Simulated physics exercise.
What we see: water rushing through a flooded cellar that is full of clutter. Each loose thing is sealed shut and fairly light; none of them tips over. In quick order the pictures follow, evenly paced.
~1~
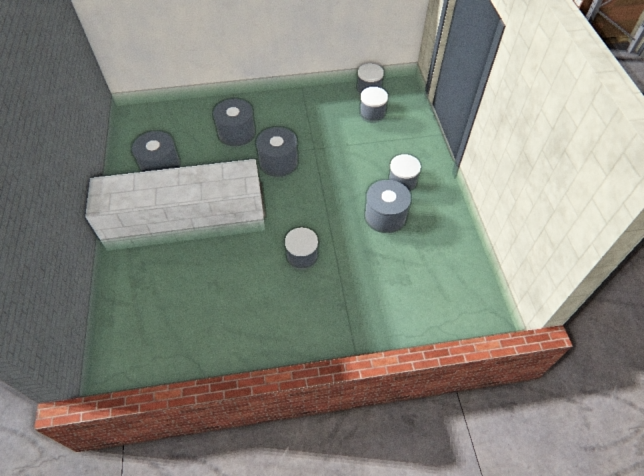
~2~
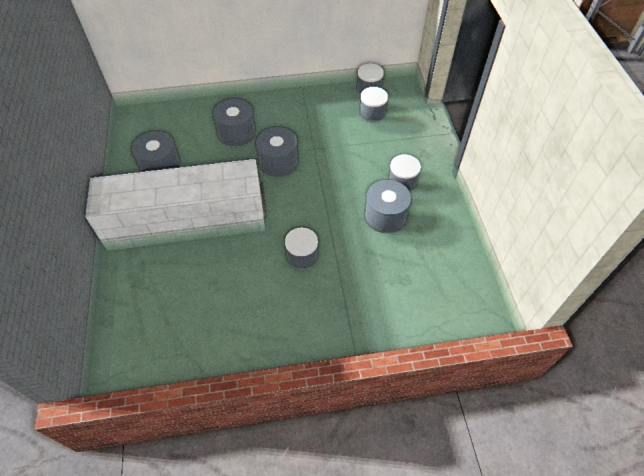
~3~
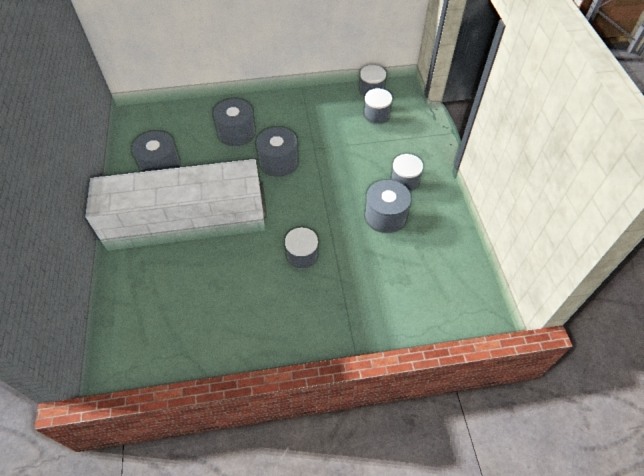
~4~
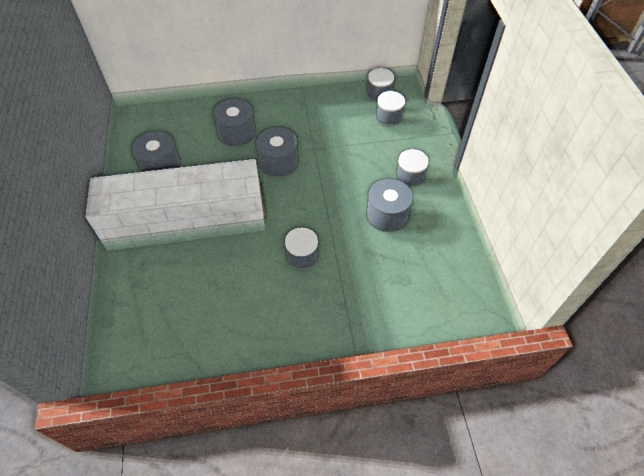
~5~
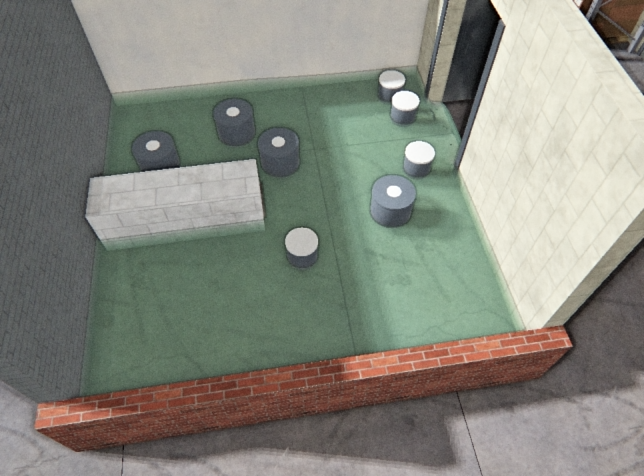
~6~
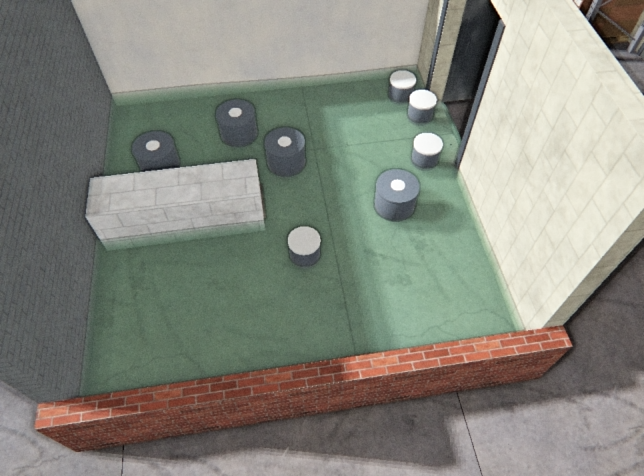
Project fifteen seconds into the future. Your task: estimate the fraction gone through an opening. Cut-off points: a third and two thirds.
At least two thirds.
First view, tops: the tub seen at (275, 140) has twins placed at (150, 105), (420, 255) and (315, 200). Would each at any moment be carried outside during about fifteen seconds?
For the three copies in the stated order: Remained, escaped, escaped.
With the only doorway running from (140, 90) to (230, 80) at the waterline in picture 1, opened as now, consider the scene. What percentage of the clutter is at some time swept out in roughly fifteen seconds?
I reckon close to 90 per cent.
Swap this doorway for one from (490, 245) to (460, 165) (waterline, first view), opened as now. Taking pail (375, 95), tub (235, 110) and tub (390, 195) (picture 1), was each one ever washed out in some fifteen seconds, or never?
In the order given: Flushed out, retained, flushed out.
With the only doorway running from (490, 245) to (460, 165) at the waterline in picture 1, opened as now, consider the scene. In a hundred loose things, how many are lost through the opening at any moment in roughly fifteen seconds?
80 per cent.
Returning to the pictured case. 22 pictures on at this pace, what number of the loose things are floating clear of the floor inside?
That comes out at 3.
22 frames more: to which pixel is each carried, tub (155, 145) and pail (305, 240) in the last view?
Estimated positions: (201, 145); (410, 142).
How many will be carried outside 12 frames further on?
4 in all.
A moment on, 2 of 8 are out; 6 afloat.
Next, 4 of 8 are out; 4 afloat.
Later, 5 of 8 are out; 3 afloat.
In the end, 6 of 8 are out; 2 afloat.
